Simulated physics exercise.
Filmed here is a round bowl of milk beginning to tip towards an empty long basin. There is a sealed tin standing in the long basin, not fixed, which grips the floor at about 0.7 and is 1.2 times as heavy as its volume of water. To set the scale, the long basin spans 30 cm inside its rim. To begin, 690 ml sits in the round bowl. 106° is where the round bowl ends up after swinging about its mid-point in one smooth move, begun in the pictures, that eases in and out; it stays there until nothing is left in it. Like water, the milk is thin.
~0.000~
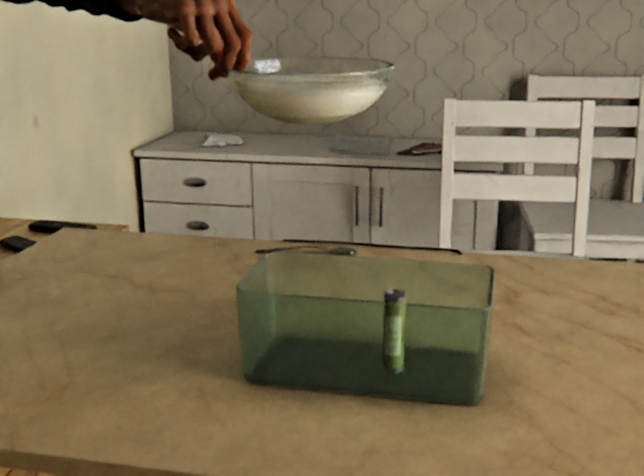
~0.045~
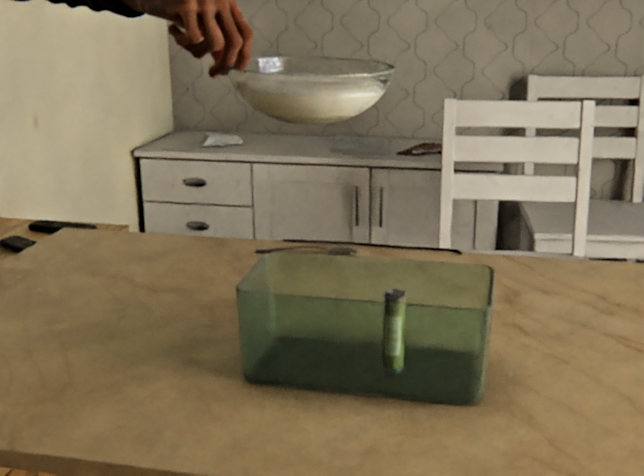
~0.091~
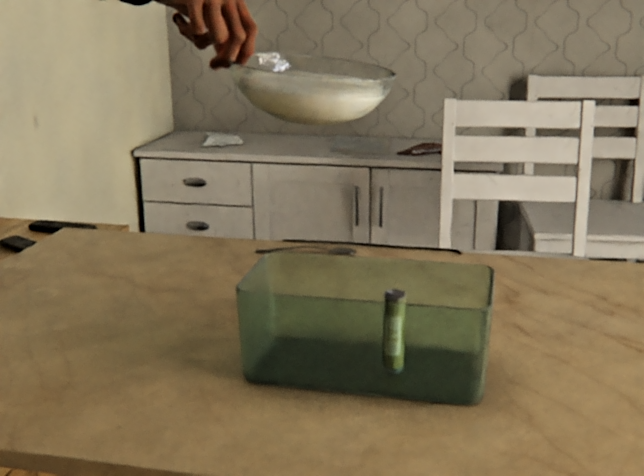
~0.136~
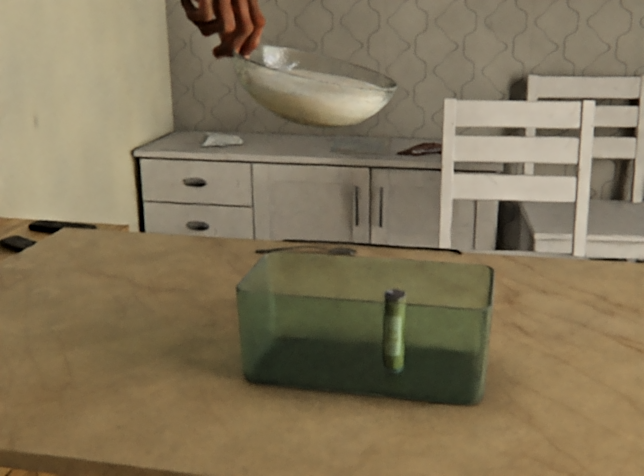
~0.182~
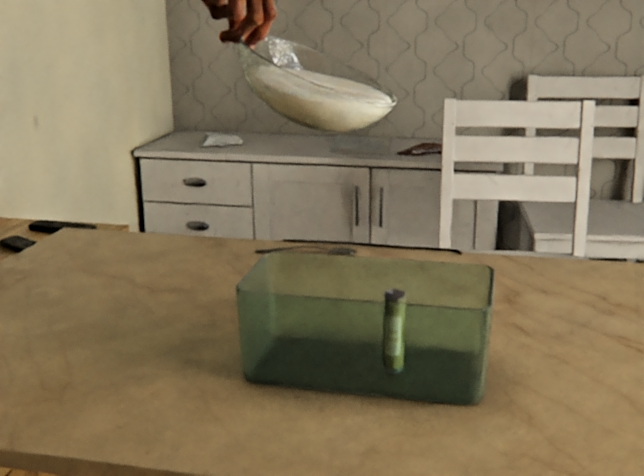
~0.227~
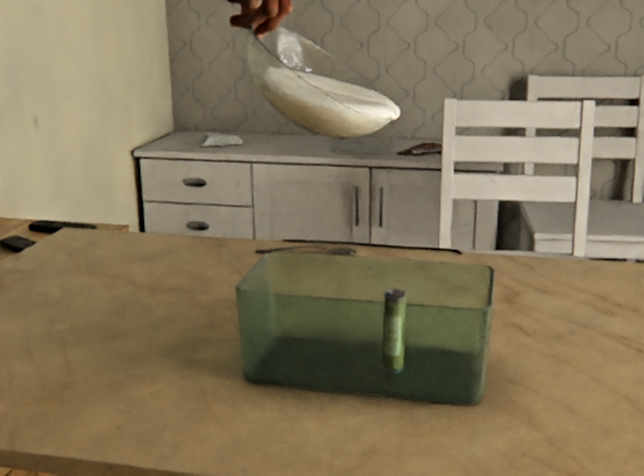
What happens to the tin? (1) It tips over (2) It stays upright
Answer: 1.
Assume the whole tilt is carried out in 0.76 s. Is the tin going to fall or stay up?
Result: Tin tipped over.
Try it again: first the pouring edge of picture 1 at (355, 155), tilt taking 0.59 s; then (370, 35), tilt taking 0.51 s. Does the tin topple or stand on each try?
In the first try it comes down; in the second it comes down.
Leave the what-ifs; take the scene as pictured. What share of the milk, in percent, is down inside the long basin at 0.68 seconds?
That comes to about 70 percent.
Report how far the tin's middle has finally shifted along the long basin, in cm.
It finishes around 8.0 cm from where it began.
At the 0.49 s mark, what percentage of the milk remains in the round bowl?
0 %.
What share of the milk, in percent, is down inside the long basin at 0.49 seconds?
At that time the basin holds about 38 per cent of the liquid.
Then, 0.49 s in, the tilt is 98° and 0 per cent is still to pour; the tin stands where it began.
Then, 0.68 s in, the tilt is 106° and 0 per cent is still to pour; the tin leans 29°.
Then, 0.87 s in, the tilt is 106° and 1 per cent is still to pour; the tin lies on its side.
Then, 1.09 s in, the tilt is 106° and 0 per cent is still to pour; the tin lies on its side.
Finally, the tin lies on its side.
